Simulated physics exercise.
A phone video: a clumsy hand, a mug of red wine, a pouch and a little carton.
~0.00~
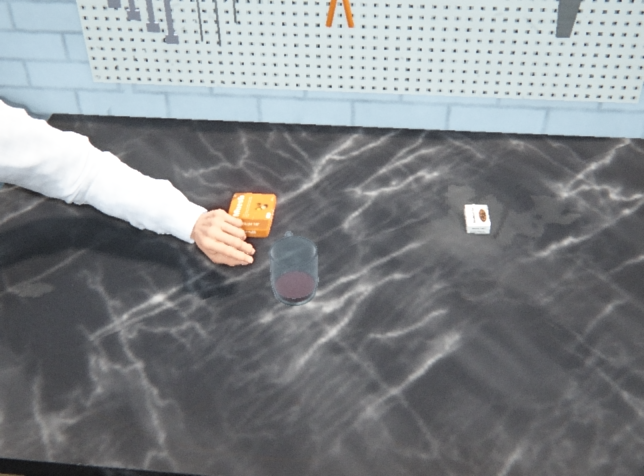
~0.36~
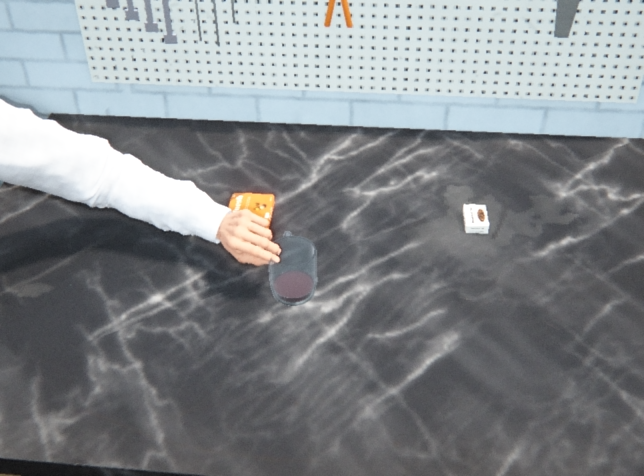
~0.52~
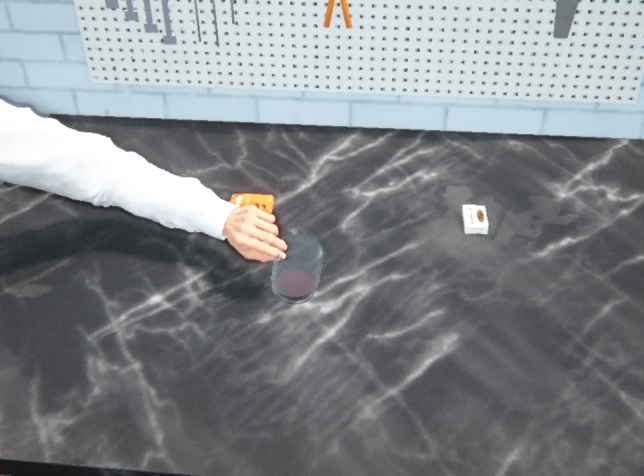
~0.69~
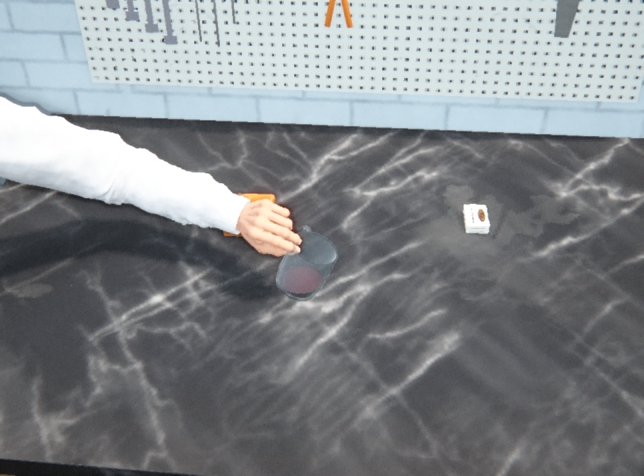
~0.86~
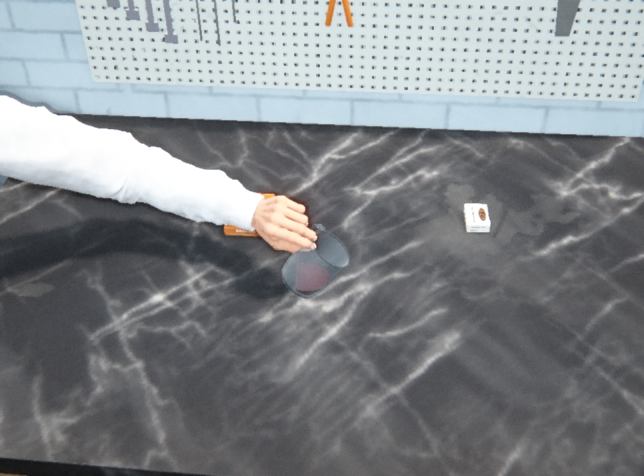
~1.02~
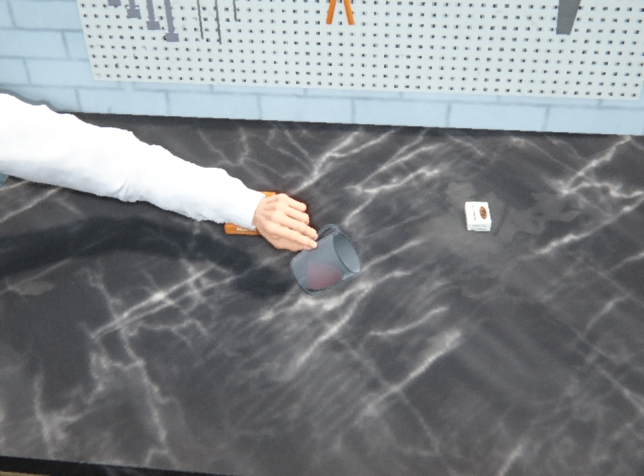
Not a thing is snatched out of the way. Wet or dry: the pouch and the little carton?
As for the pouch, it keeps clear of it, and the little carton keeps clear of it.
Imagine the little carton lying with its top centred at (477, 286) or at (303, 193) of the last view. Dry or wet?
In case one it is hit by the spill, and in case two it keeps clear of the spill.
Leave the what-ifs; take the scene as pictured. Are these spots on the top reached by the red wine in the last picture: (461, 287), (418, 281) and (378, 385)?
Order as given: Got to, next got to, last left alone.
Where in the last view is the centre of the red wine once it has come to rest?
It settles with its centre at about (471, 289).
After 1.6 s, the puddle covers about as much as a saucer; the pouch is untouched; the little carton is untouched.
After 2.3 s, the puddle covers about as much as a plate; the pouch is untouched; the little carton is untouched.
After 3.6 s, the puddle covers about as much as a plate; the pouch is untouched; the little carton is untouched.
